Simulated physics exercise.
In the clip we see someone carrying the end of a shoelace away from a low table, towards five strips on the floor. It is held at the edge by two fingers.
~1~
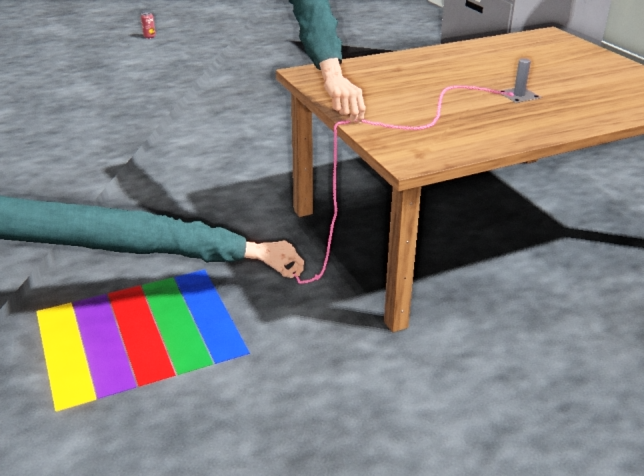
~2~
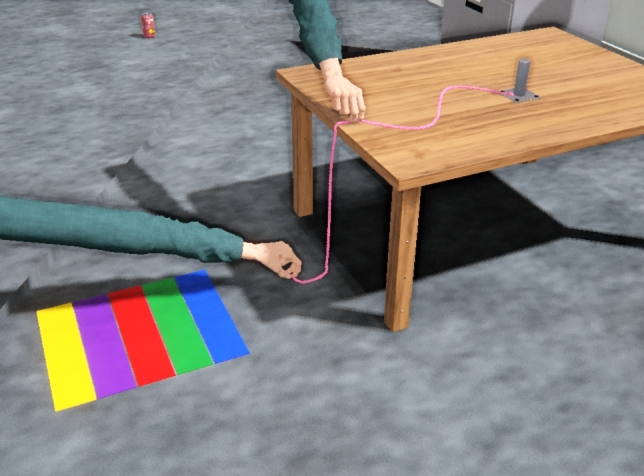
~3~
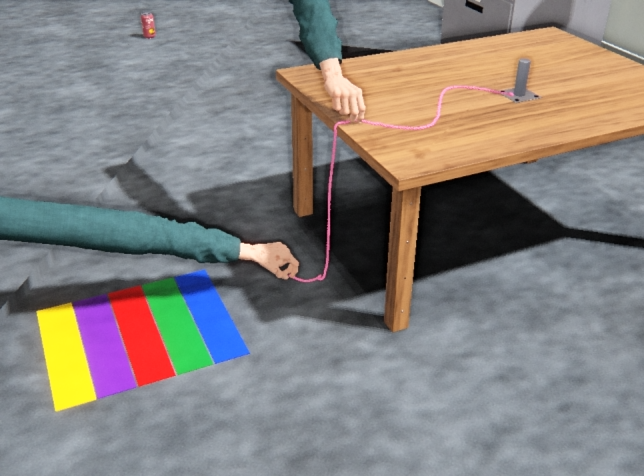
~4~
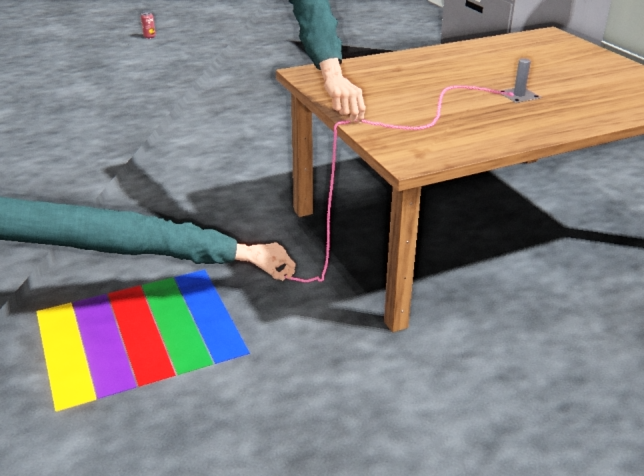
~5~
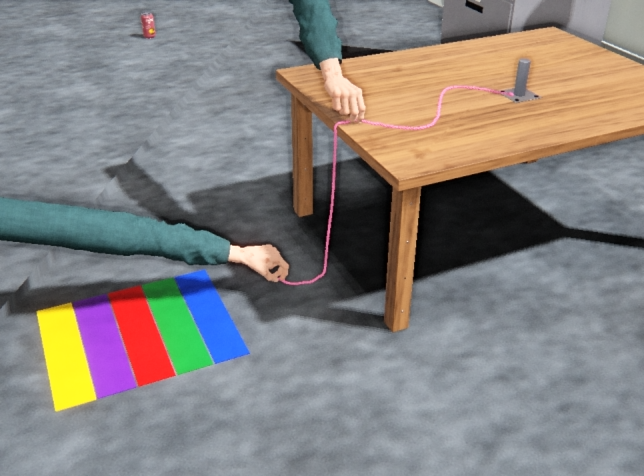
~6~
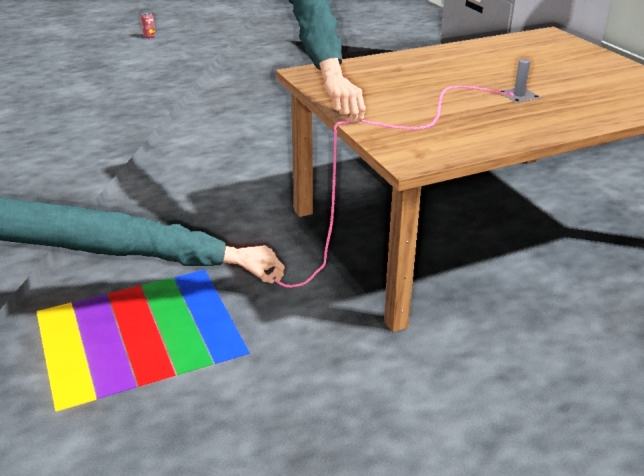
Beside a low wooden table, one hand held a pink string at the table's edge while another, gripping its dangling end near the floor, moved slightly left, toward five coloured strips.
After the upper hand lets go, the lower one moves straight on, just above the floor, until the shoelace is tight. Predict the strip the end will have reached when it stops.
I would say the purple strip.
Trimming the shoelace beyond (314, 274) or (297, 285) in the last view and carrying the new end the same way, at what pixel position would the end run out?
Taking the tries in order, the answers are (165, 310) and (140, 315).
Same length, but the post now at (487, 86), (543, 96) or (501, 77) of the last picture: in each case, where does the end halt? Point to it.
In pixels, the answers are (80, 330), (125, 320) and (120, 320).
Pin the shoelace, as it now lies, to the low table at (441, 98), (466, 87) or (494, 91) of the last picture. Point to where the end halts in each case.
Result per try (px, approx.): (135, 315); (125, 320); (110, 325).
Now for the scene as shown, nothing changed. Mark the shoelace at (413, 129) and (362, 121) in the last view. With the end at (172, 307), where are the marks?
The first one ends up at (348, 124) and the second one at (328, 167).
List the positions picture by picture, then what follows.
In the first frame, end (294, 274); blue (224, 341); green (188, 352); red (151, 362); purple (112, 374); yellow (71, 385).
In the second frame, end (292, 275); shoelace through (479, 89) (440, 104) (413, 129) (336, 128) (330, 200) (327, 261).
In the third frame, end (289, 276).
In the fourth frame, end (286, 277); shoelace through (479, 89) (440, 104) (413, 129) (336, 128) (330, 200) (327, 261).
In the fifth frame, end (279, 278).
In the sixth frame, end (275, 280); shoelace through (479, 89) (440, 104) (413, 129) (336, 128) (333, 199) (325, 261).
A little later, end near (172, 307); over green.
Next, end near (127, 319); over red.
When it is tight, end near (98, 326); over purple. It halts on the purple strip.
